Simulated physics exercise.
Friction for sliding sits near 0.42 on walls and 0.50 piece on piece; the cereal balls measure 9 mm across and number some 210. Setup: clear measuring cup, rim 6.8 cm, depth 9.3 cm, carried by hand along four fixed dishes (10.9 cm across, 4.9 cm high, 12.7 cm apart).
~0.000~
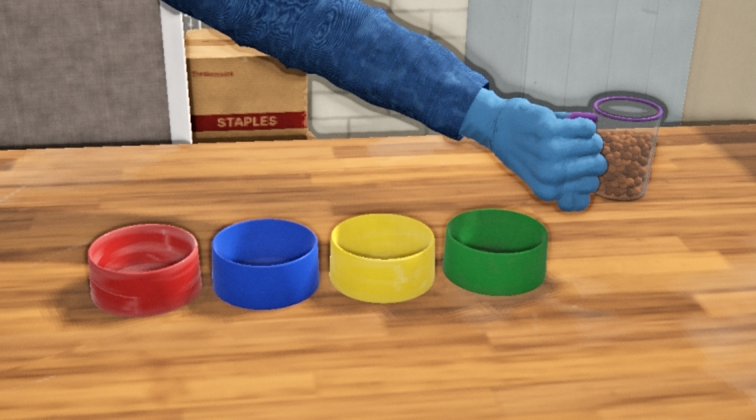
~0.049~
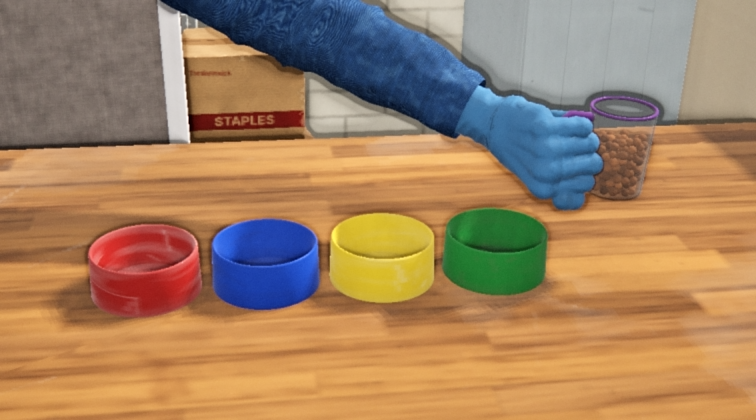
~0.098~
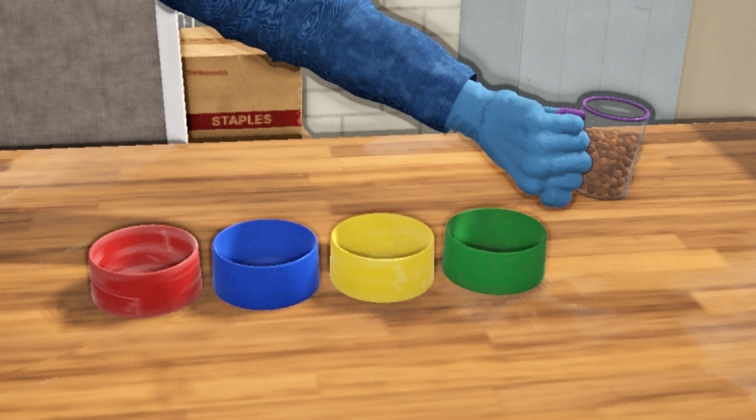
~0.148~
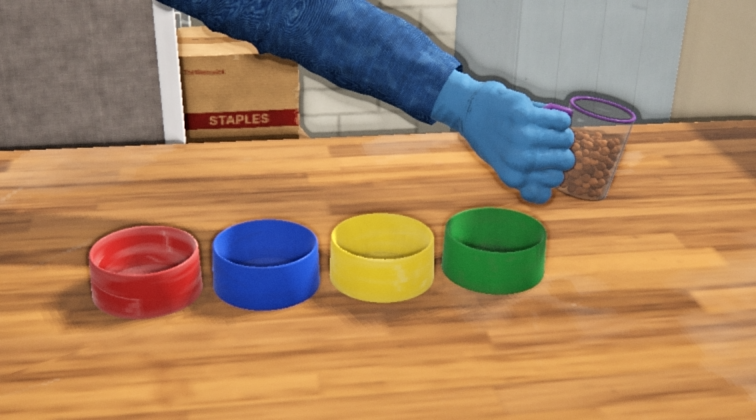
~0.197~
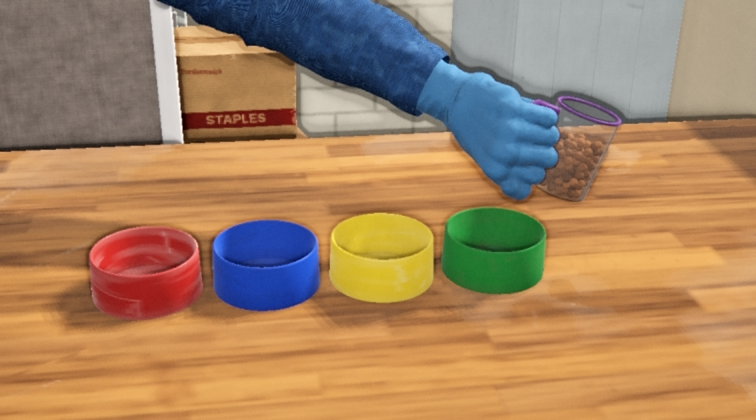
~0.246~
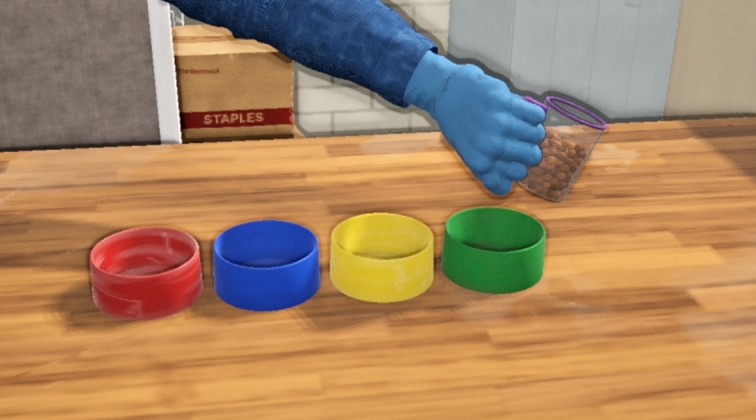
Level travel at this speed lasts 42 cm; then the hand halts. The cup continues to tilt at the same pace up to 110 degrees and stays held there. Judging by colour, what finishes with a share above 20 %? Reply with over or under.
Red under, blue over, green under, yellow under, counter under.
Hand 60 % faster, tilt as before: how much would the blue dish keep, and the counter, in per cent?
Shares: Blue 90, counter 10.
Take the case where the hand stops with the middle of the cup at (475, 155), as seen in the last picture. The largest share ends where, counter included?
The biggest share ends at green.
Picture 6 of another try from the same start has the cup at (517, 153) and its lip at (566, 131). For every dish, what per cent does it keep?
The red dish keeps 0, the blue dish 90, the green dish 0 and the yellow dish 0.
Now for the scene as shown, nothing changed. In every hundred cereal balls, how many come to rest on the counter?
The answer is roughly 5 per cent.
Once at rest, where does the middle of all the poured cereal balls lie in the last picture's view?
Somewhere near (286, 269) in the last picture.
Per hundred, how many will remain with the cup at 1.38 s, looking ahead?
Approx. 55 % - an estimate.
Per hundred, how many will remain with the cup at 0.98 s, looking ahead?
I'd estimate some 95 per cent of the load.
Then, at 0.69 s, tilt 75 degrees; cup holds 100 %.
After 0.98 s, tilt 108 degrees; cup holds 95 %, yellow 5 %.
Then, at 1.38 s, tilt 110 degrees; cup holds 55 %, blue 35 %, yellow 5 %.
In the end, at 2.7 s, red 0 %, blue 90 %, green 0 %, yellow 5 %, counter 5 %.
